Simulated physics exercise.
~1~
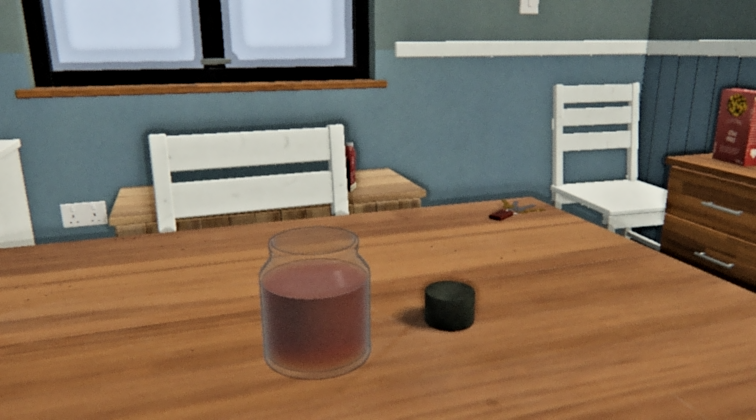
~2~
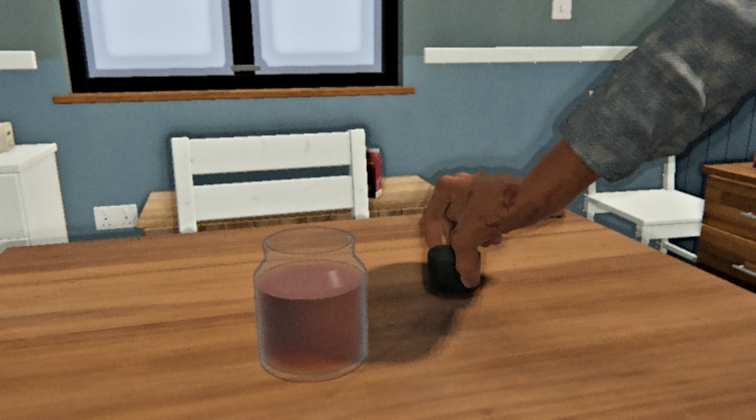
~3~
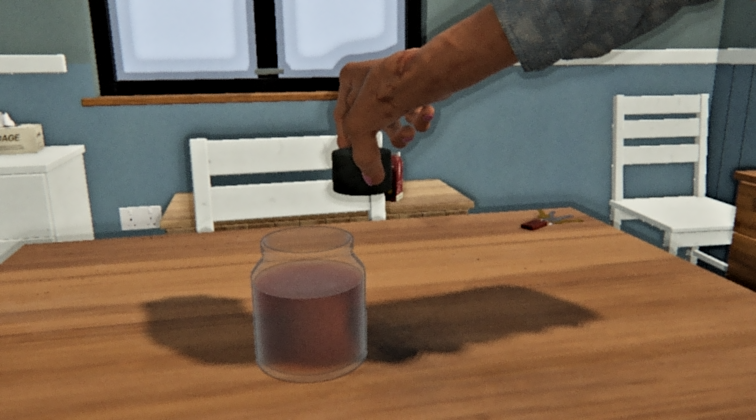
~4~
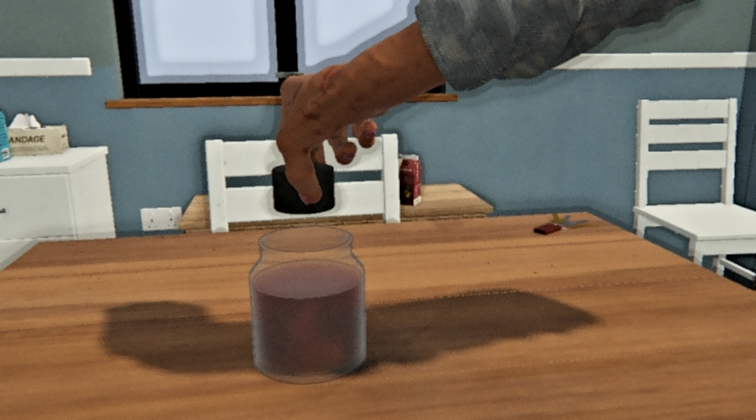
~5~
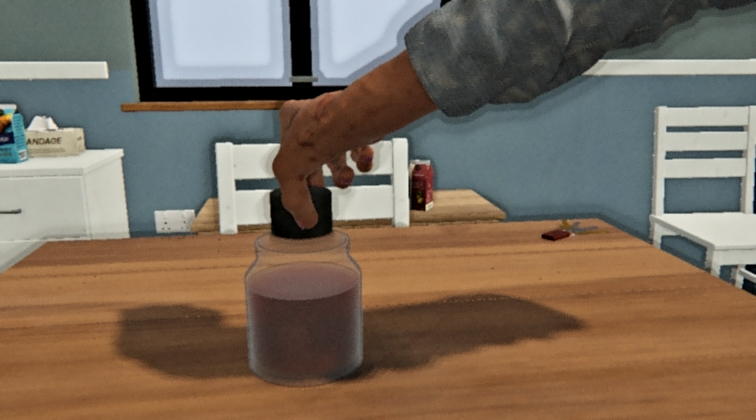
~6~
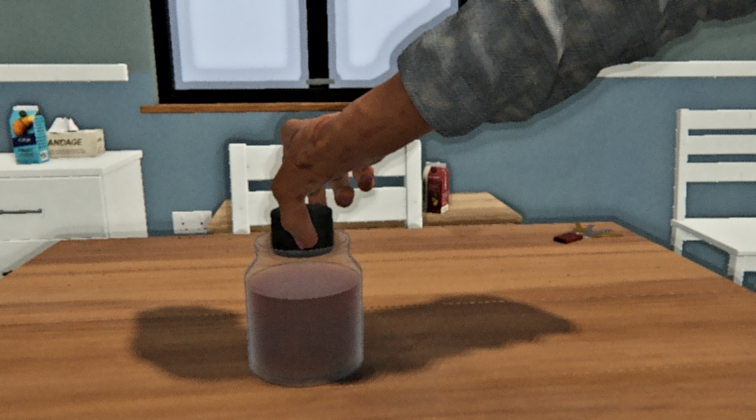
A glass jar about two thirds full of reddish-brown liquid stands on a wooden table, seen from slightly above in a blue-walled room with white chairs and a window behind. A hand in a grey patterned sleeve reaches in from the right, grasps the small black cylinder beside the jar and lifts it. It carries the cylinder left above the jar, then lowers it into the opening, while the view shifts slightly.
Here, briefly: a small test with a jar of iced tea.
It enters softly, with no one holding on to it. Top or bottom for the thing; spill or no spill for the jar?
Well, it heads down, and as for the jar, it copes fine.
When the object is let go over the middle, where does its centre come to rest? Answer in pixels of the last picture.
It comes to rest near (306, 334).
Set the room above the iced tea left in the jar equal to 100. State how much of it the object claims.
That's roughly 40 percent.
Soon after, the iron weight enters the iced tea; the jar is about two thirds full.
Later, the iron weight goes on down; the jar is about three quarters full.
In the end, the iron weight lies on the bottom; the jar is about three quarters full; nothing is spilt.
